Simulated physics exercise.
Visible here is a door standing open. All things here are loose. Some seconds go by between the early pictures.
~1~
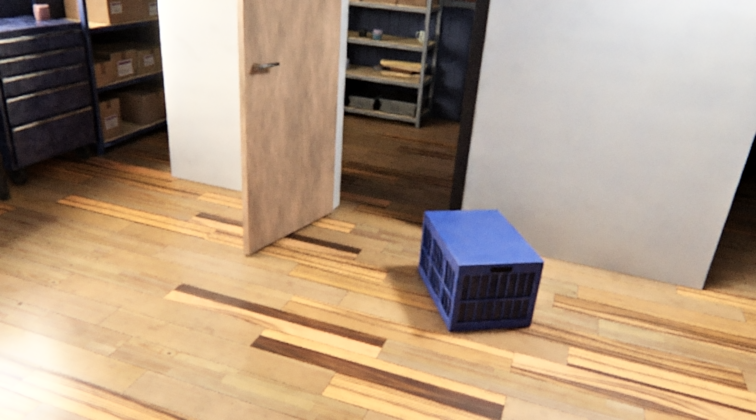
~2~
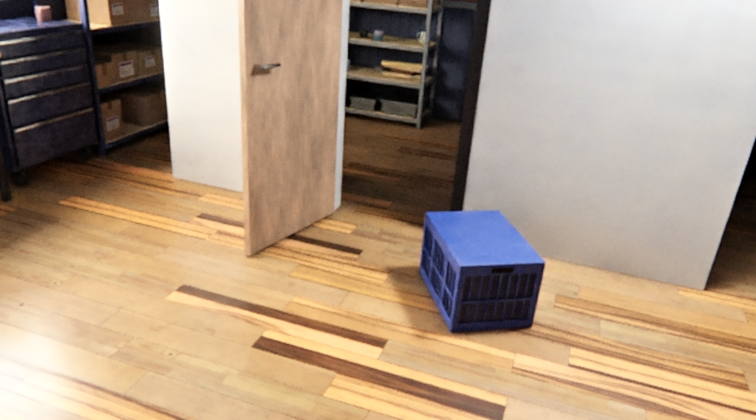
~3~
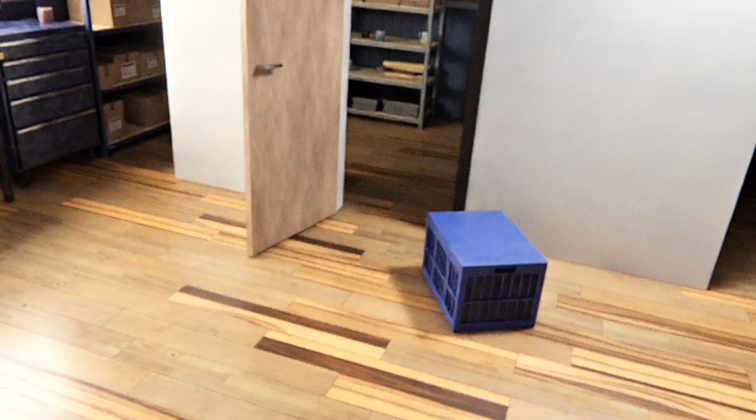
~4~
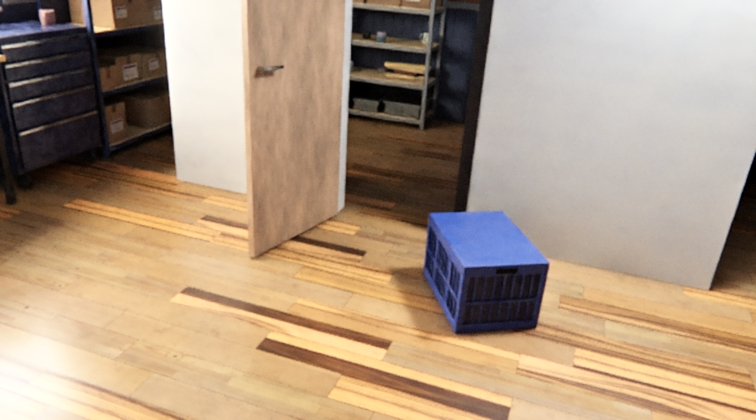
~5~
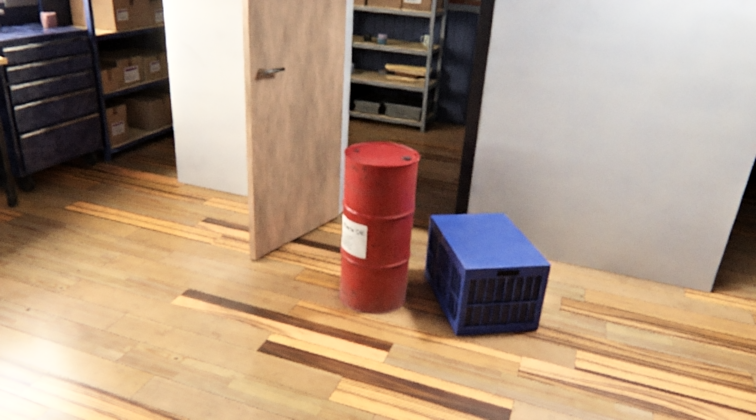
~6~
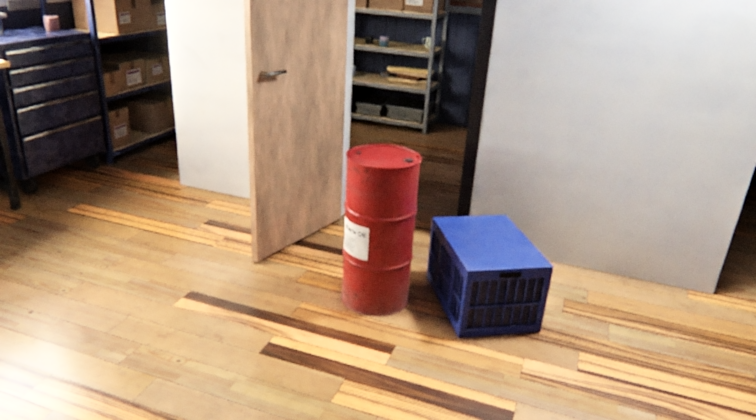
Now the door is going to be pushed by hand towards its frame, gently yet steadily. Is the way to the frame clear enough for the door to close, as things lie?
The way is clear.
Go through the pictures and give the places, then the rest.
The first picture shows door wide open and still; blue chest (475, 266).
The second picture shows door wide open and still; blue chest (477, 267).
The third picture shows door wide open and still; blue chest (479, 267).
The fourth picture shows door wide open and still; blue chest (481, 268).
The fifth picture shows door wide open and still; blue chest (482, 270).
The sixth picture shows door wide open and still; red drum (379, 230); blue chest (484, 272).
Then, 0.60 s on from there, door 85° open.
Then, 1.00 s on from there, door 59° open.
Then, 1.30 s on from there, door 37° open.
Then, 1.60 s on from there, door 14° open.
In the end, door 0° open; both unmoved. At the end, from the last picture's camera, red drum near (379, 230).
